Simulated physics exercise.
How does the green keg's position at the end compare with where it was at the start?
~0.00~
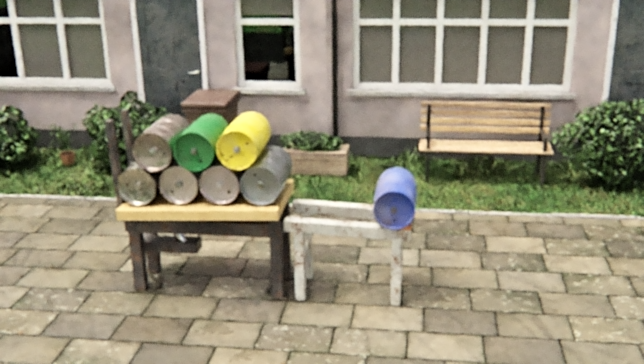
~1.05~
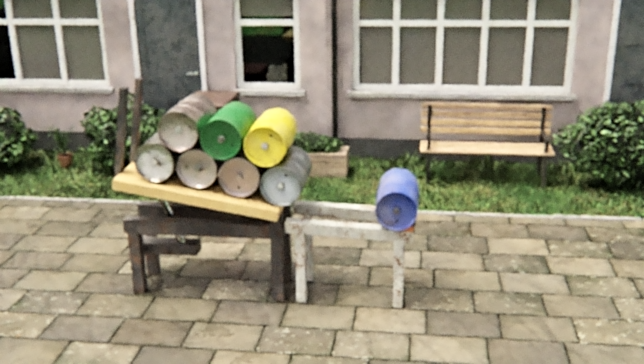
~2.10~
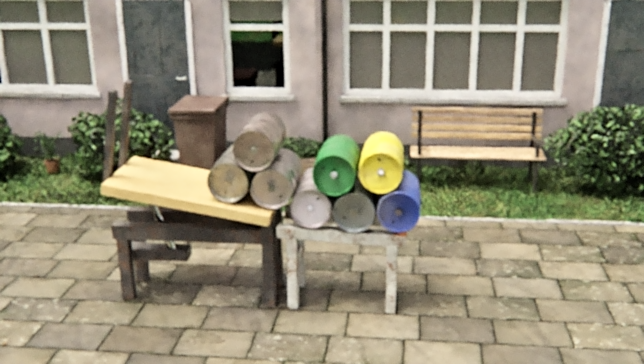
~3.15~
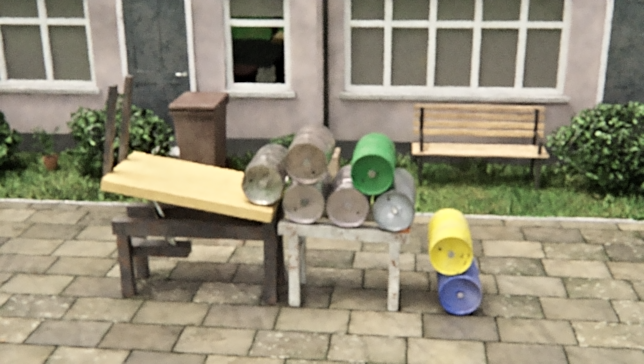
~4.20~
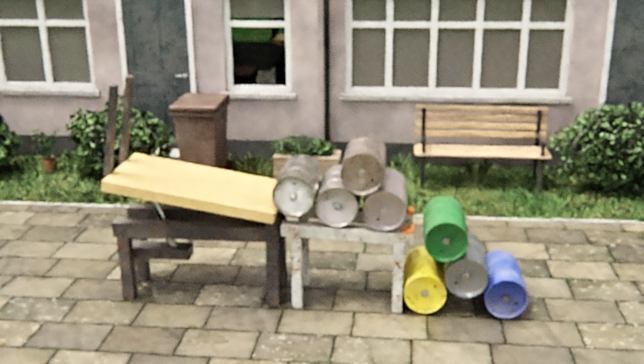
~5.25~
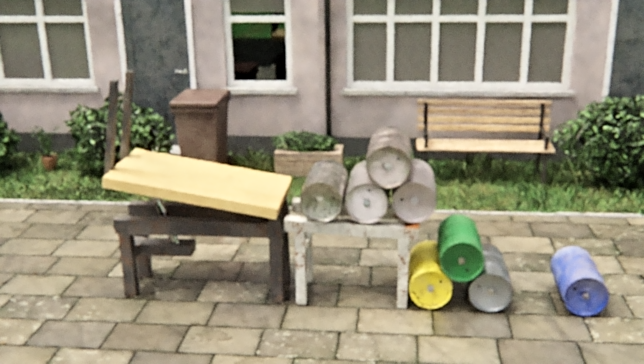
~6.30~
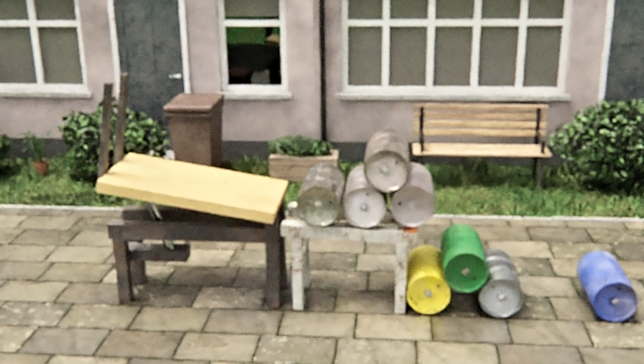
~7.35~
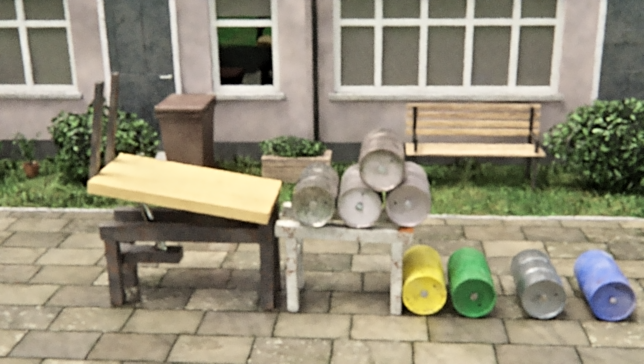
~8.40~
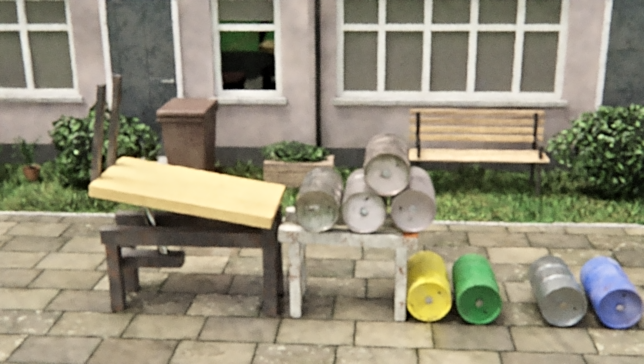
At the start the green keg sits in the upper row of the pile on the wooden deck at the left. By the end it lies on the paving to the right of the white rack, between the yellow keg and a grey one.
